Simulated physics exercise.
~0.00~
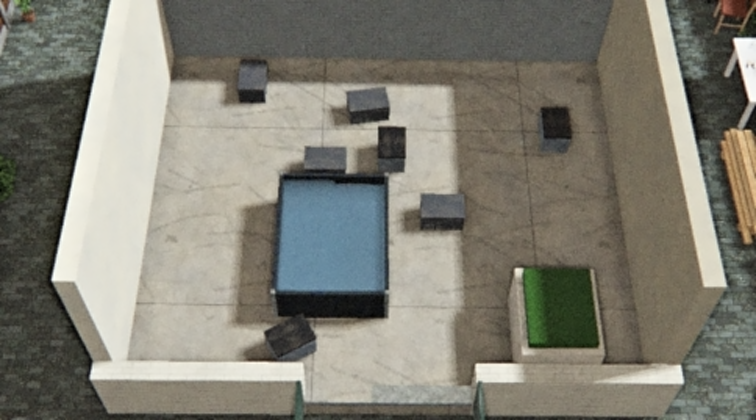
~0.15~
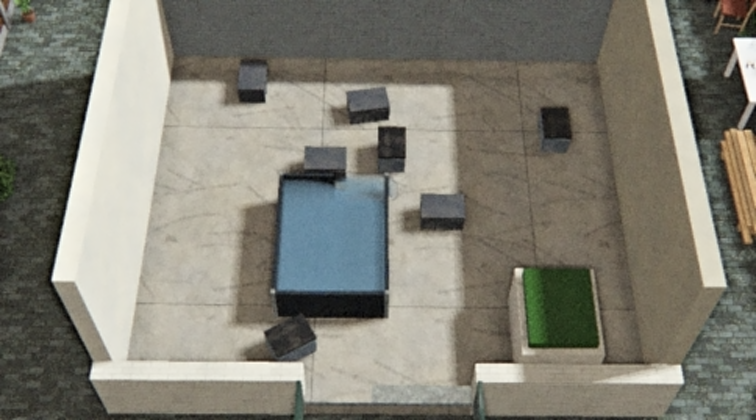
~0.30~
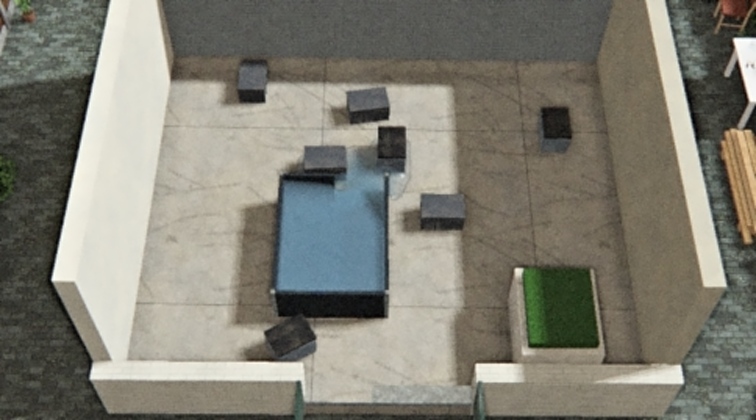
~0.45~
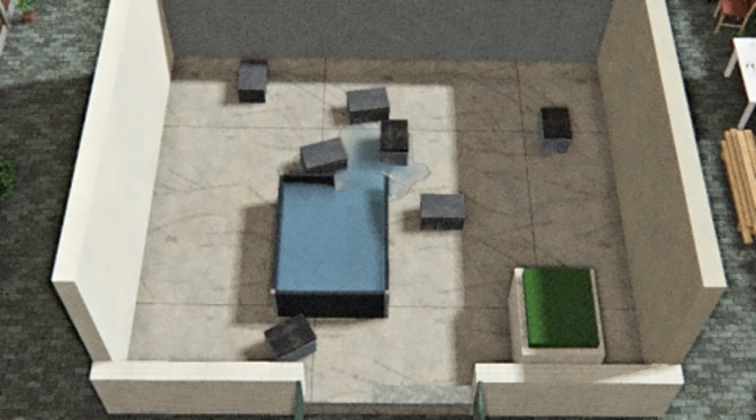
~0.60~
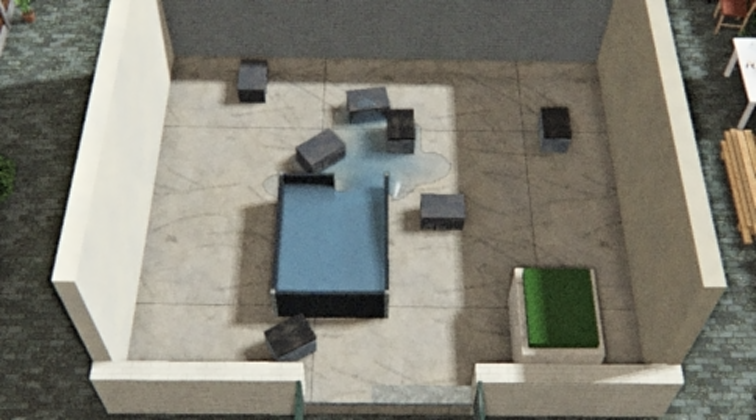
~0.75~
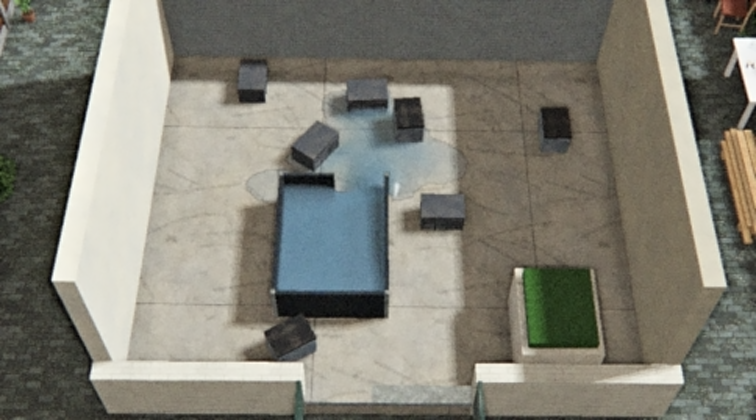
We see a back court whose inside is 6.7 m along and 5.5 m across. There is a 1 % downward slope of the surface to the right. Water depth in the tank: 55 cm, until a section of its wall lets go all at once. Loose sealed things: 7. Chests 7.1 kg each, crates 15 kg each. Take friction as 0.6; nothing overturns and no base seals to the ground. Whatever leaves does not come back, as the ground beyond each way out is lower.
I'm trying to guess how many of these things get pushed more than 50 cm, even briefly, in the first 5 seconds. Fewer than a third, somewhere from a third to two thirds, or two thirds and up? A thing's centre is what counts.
I'd say from a third to two thirds of them.
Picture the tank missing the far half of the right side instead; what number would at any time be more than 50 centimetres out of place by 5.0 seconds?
The count would be 2.
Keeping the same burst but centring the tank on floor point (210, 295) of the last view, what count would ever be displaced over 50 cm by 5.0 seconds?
Then 4 of them would.
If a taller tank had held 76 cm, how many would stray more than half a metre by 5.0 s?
Count: 5.
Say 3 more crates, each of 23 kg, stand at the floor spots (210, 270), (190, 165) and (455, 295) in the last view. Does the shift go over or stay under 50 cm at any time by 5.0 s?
Going through them in turn, I'd say not that far, not that far and not that far.
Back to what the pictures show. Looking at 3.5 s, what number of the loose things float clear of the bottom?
At that point I count 2.
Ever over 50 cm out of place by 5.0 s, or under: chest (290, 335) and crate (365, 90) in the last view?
The first one is undershooting and the second one is overshooting.
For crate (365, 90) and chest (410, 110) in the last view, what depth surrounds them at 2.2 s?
Depths: Near 19 cm, then near 9 cm.
After 1.1 s 3 of 7 are over 50 cm from their spots; 0 afloat.
After 2.2 s 3 of 7 are over 50 cm from their spots; 2 afloat.
After 3.5 s 3 of 7 are over 50 cm from their spots; 2 afloat.
After 5.0 s 3 of 7 are over 50 cm from their spots, and 3 have been at some point; 2 afloat.
